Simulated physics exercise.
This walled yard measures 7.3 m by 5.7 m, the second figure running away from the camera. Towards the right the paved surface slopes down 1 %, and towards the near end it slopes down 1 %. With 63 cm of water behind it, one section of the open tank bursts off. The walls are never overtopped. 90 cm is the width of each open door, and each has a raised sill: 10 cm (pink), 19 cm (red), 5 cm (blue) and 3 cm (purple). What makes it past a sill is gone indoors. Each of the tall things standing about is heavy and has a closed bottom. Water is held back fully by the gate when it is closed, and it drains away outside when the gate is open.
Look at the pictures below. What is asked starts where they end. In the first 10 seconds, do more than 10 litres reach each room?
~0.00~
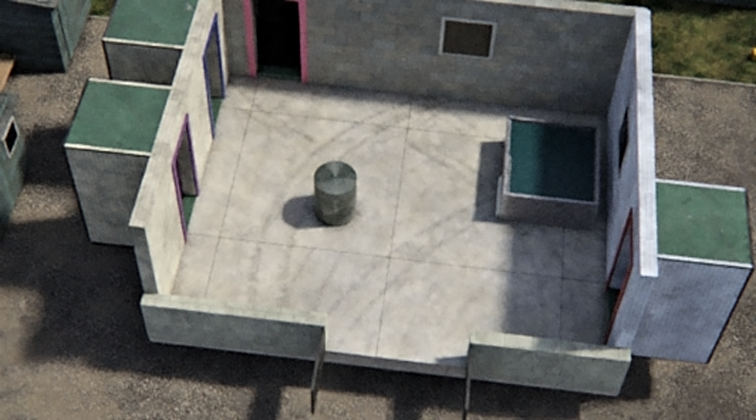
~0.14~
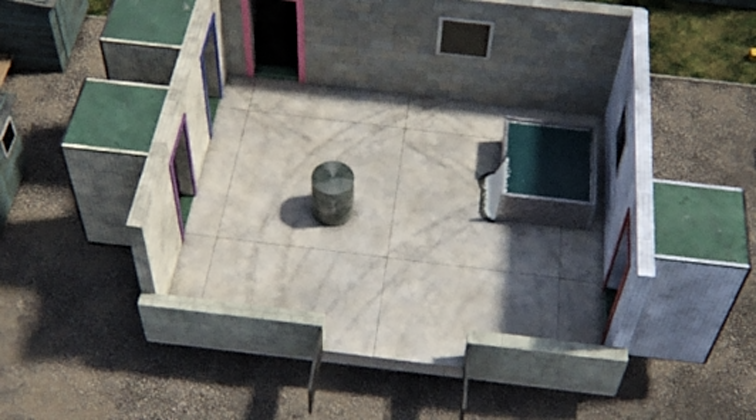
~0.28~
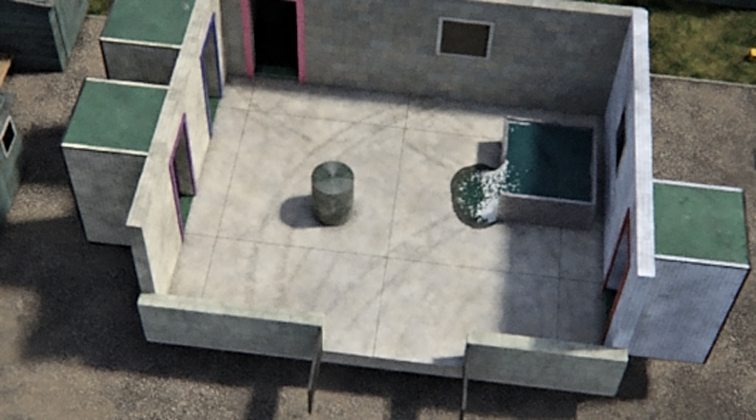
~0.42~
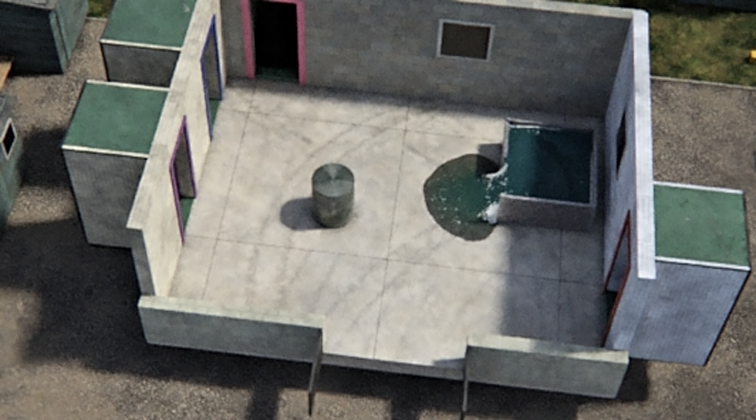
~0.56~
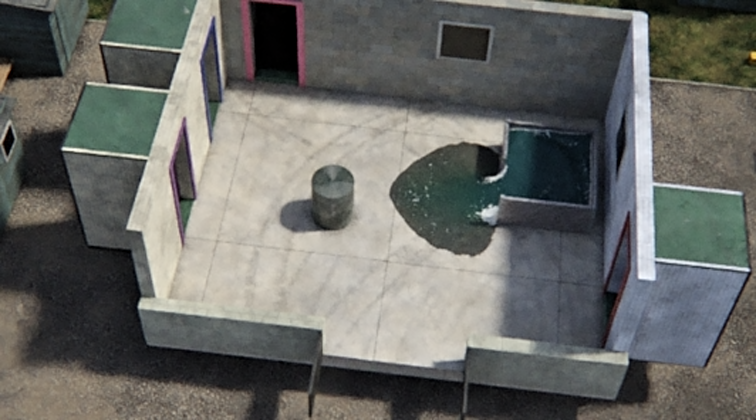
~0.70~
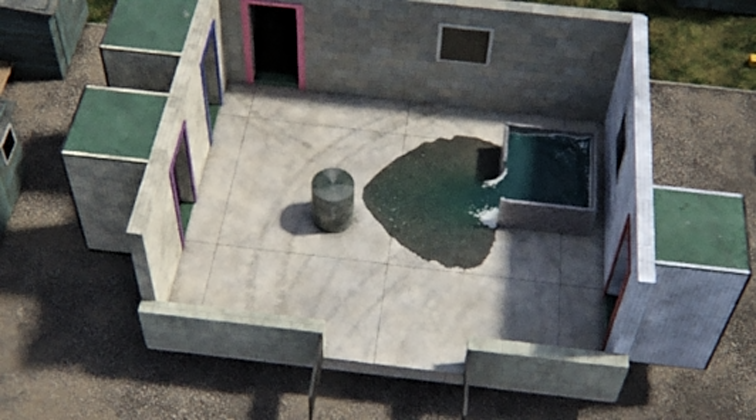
My prediction: At the pink door it looks set to land under the limit, at the red door it looks set to land under the limit, at the blue door it looks set to land over the limit, at the purple door it looks set to land over the limit.
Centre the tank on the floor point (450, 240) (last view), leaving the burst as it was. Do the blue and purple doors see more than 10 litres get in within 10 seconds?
Blue: Within limit; purple: Too much.
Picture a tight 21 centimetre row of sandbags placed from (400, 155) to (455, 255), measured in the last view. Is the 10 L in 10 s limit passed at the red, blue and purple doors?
Result - red: No, not exceeded, blue: Yes, exceeded, purple: No, not exceeded.
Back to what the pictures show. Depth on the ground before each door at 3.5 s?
Depths: Pink door 5 cm, red door 0 cm, blue door 13 cm, purple door 4 cm.
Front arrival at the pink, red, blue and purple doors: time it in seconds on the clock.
First arrivals - pink 2.6 s, red not in the 10 s, blue 2.4 s, purple 2.8 s.
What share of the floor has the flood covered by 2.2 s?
Roughly 50 % of the floor.
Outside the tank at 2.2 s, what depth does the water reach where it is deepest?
Peak depth: Approx. 21 cm.
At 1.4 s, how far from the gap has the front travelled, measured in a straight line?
I'd put it close to 4.4 m.
After 1.4 s water covers 30 % of the floor and is deepest (30 cm) near (488, 208); pink door not reached, red door not reached, blue door not reached, purple door not reached.
After 2.2 s water covers 50 % of the floor and is deepest (21 cm) near (357, 208); pink door not reached, red door not reached, blue door not reached, purple door not reached.
After 3.5 s water covers 60 % of the floor and is deepest (22 cm) near (224, 96); pink door 5 cm at the sill, 0 L in, red door not reached, blue door 13 cm at the sill, 34 L in, purple door 4 cm at the sill, 0 L in.
After 6.0 s water covers 65 % of the floor and is deepest (12 cm) near (248, 335); pink door 6 cm at the sill, 1 L in, red door not reached, blue door 7 cm at the sill, 78 L in, purple door 9 cm at the sill, 13 L in.
After 10.0 s water covers 80 % of the floor and is deepest (8 cm) near (206, 330); pink door 1 cm at the sill, 1 L in, red door not reached, blue door 2 cm at the sill, 82 L in, purple door 4 cm at the sill, 51 L in.
